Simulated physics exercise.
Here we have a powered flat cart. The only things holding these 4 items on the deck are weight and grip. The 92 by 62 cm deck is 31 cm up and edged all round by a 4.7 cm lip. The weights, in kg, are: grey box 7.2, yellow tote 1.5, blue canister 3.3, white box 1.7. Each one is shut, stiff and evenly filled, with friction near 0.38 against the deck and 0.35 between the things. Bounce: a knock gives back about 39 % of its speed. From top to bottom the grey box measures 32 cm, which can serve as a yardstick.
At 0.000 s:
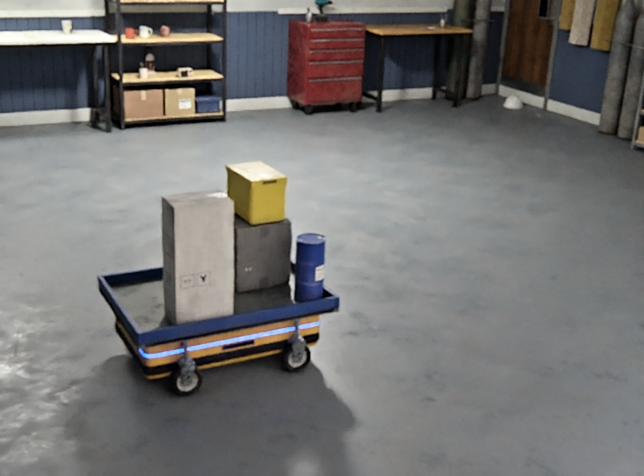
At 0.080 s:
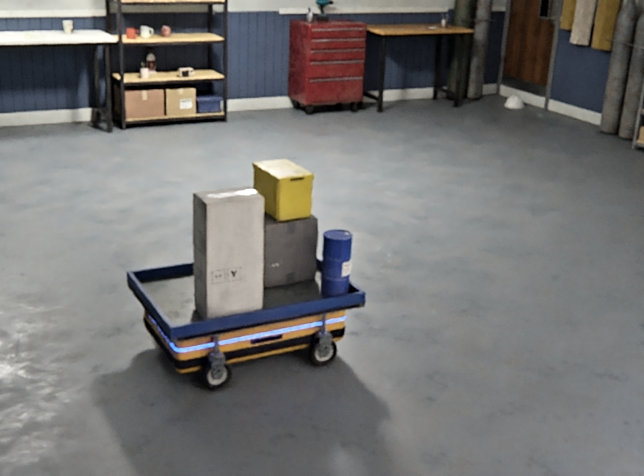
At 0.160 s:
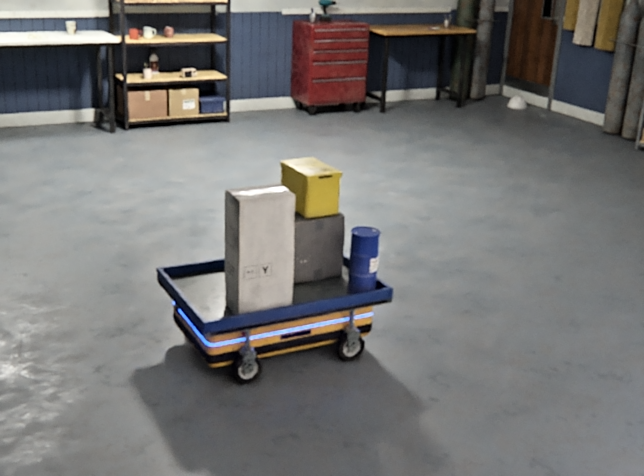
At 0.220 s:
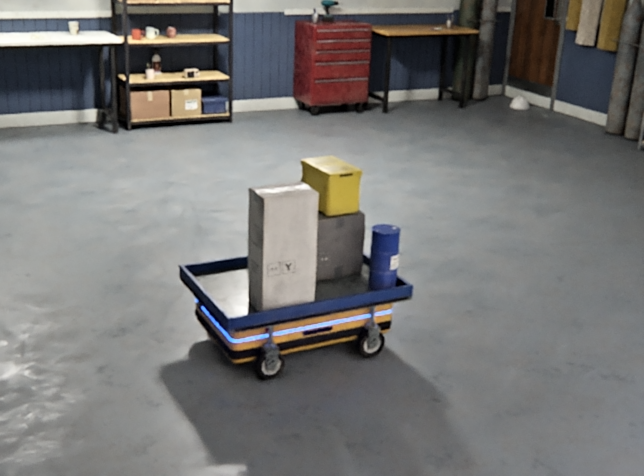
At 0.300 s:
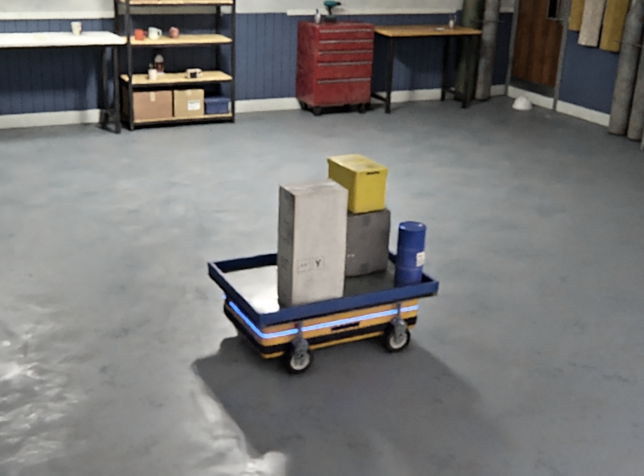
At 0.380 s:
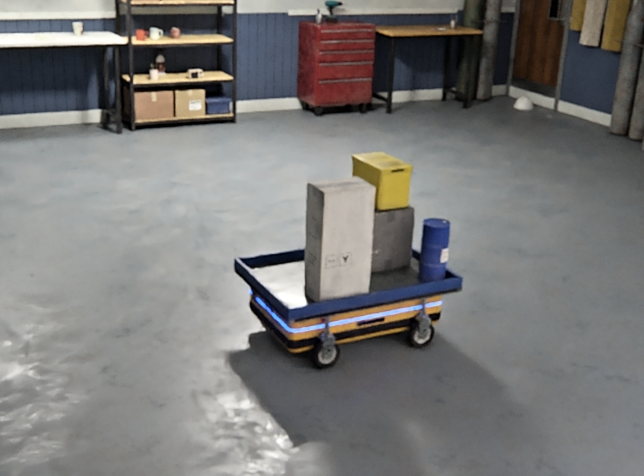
In a workshop with a smooth grey floor, seen from slightly above, shelves, a red tool cabinet and benches line the blue-panelled far wall. A blue-edged flat cart carries a tall white box at left, a yellow tote atop a dark grey box behind it, and a blue canister at right. The cart rolls steadily rightward across the floor, its load keeping its arrangement, while the view stays nearly still.
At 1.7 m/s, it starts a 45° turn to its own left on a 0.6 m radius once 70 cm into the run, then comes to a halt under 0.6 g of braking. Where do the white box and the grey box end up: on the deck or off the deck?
One by one: White box: Overboard. Grey box: Aboard.
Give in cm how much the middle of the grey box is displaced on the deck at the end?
Roughly 14 cm.
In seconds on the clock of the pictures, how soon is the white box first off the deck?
0.9 s, roughly.
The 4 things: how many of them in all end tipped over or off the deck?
Count: 3.
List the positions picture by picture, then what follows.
In the first picture, cart has run 0 cm; white box (198, 259); grey box (251, 246).
In the second picture, cart has run 14 cm; yellow tote (282, 190); blue canister (336, 264).
In the third picture, cart has run 27 cm; yellow tote (310, 188); blue canister (364, 261).
In the fourth picture, cart has run 37 cm; yellow tote (330, 186); blue canister (384, 258).
In the fifth picture, cart has run 51 cm; yellow tote (356, 184); blue canister (410, 255).
In the sixth picture, cart has run 65 cm; white box (338, 241); grey box (374, 231).
After 0.78 s, cart has run 133 cm, turned 42°; blue canister now off the deck; white box 17° off upright near (451, 206); grey box moved 19 cm near (424, 200).
After 1.18 s, cart has run 172 cm, turned 45°, stopped; yellow tote and white box now off the deck; grey box moved 14 cm near (424, 179).
In the end (1.8 s), off the deck, yellow tote, blue canister and white box; not toppled but over 10 cm from the start, grey box. In the last view, grey box near (424, 179).
